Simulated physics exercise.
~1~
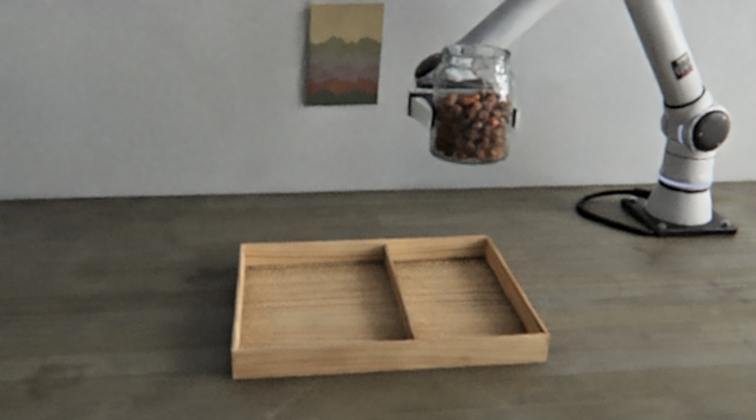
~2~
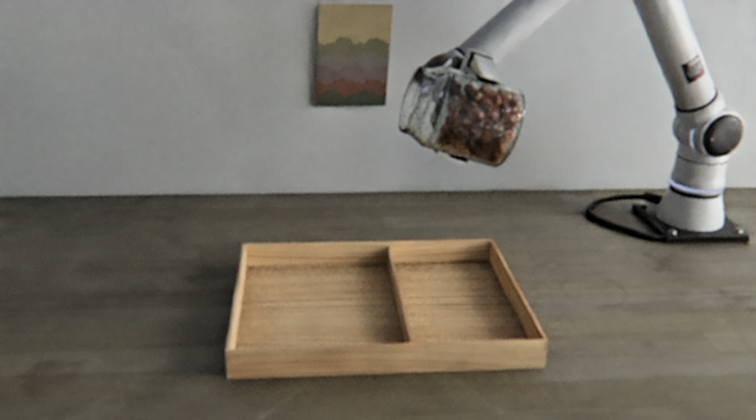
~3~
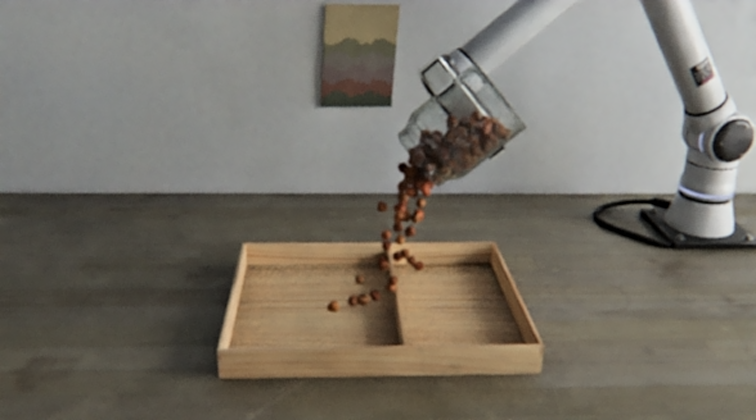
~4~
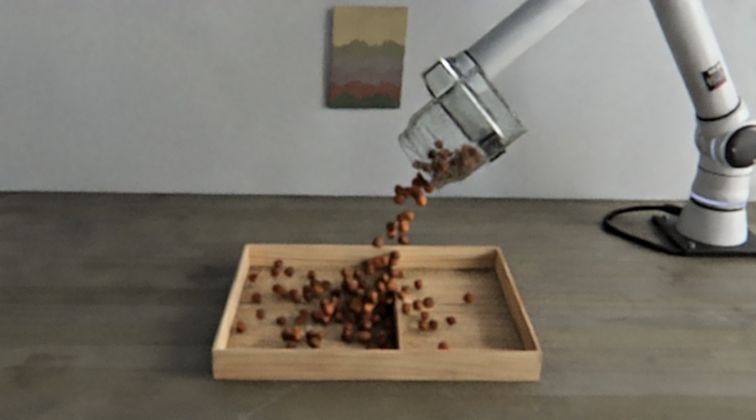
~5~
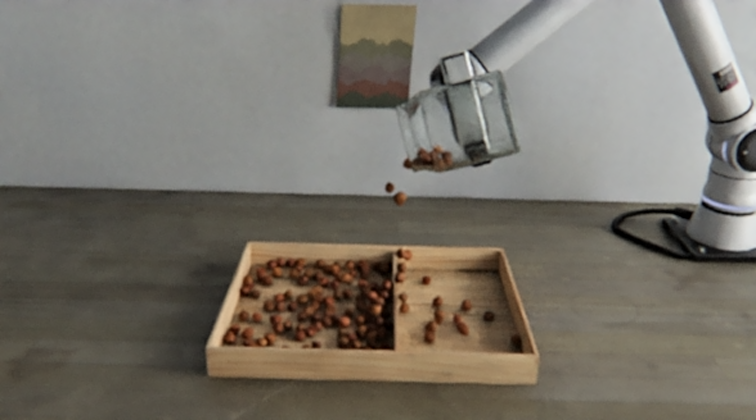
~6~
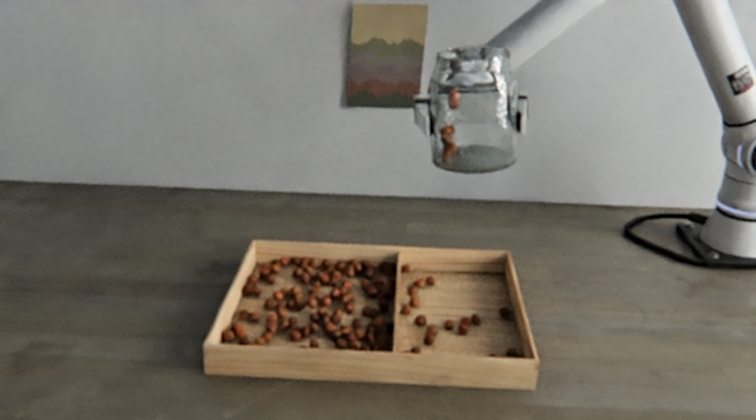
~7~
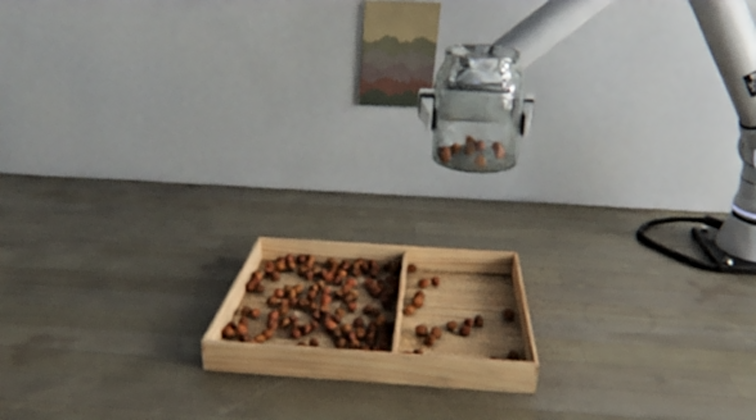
A robot arm tips a glass jar, pours most hazelnuts into a divided tray, and rights it.
